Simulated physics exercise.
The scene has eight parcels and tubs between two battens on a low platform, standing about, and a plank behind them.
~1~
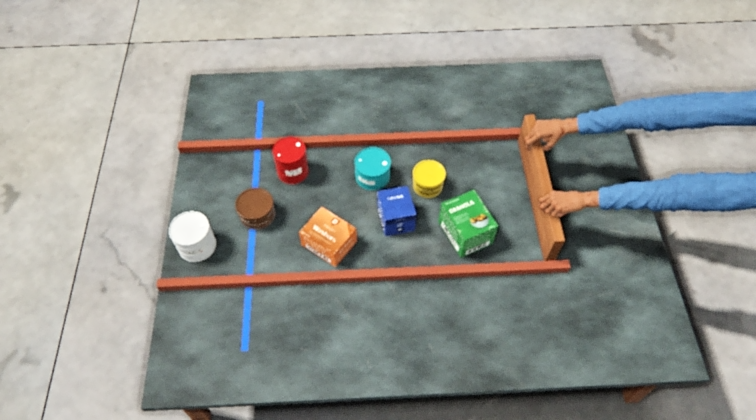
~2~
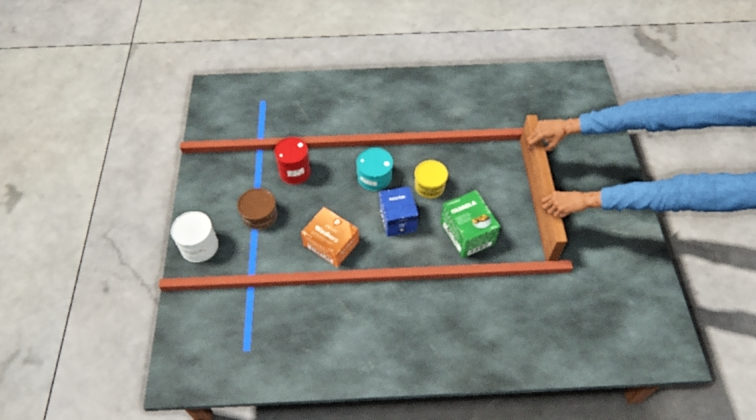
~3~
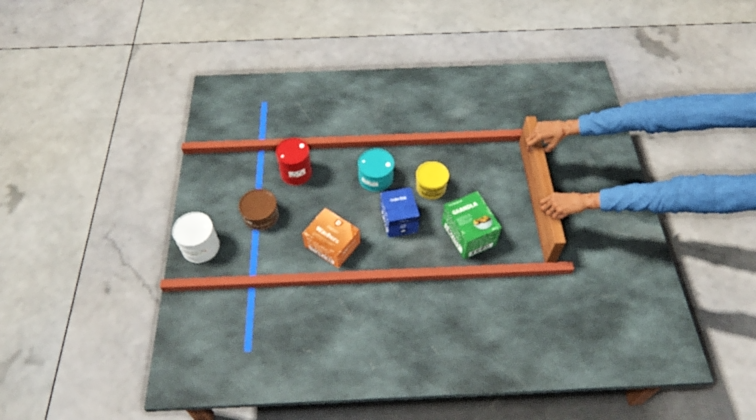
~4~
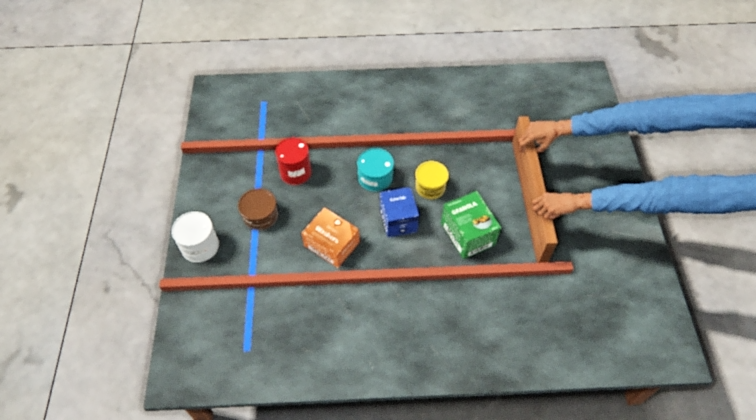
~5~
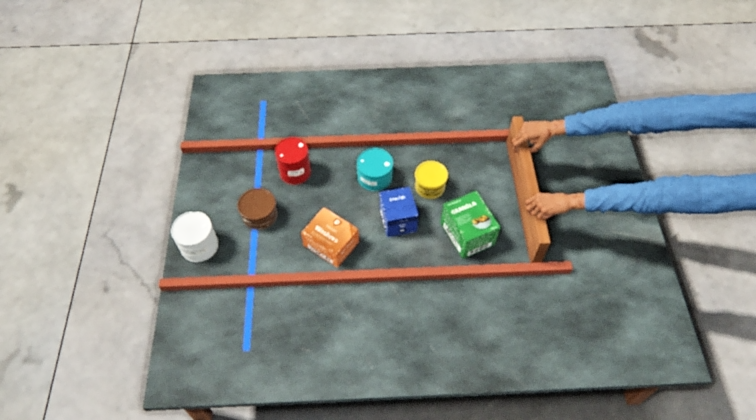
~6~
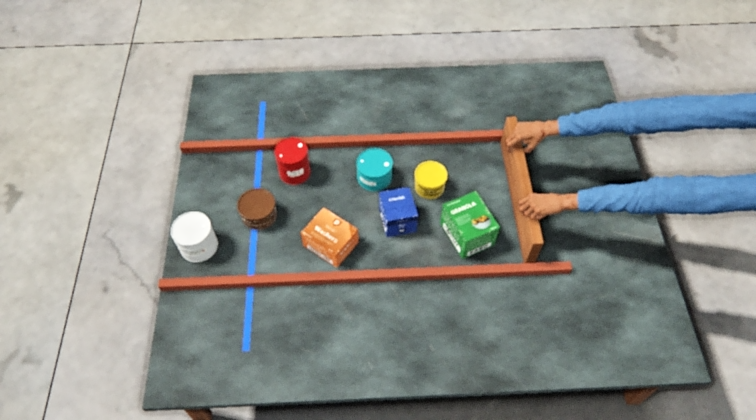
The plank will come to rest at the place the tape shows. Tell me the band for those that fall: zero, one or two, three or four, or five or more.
The tally of those that come down is below three but not nil.
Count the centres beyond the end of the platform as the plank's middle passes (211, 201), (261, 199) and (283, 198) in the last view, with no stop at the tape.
In order of the places given, that's 5, 1 and 0.
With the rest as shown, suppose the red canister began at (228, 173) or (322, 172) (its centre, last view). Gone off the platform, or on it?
In that order, I'd say it is not knocked off, then is not knocked off.
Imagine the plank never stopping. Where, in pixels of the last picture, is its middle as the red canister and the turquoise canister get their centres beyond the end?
Middle approx. at (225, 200), then approx. at (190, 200).
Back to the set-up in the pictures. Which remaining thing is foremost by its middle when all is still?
That's the brown pail.
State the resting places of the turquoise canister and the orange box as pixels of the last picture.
The turquoise canister comes to rest at (239, 167), and the orange box comes to rest at (189, 259).
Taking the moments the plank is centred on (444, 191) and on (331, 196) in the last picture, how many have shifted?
Counts: 3 / 7.
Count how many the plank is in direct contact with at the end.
3.
Early on, none off yet; white canister at rest near (195, 237); brown pail at rest near (258, 210); red canister at rest near (293, 161).
A while later, none off yet; white canister at rest near (195, 237); brown pail travelled about its own width near (218, 210); red canister travelled about its own width near (252, 163).
Finally, the number that fall off is one or two; lost, white canister.
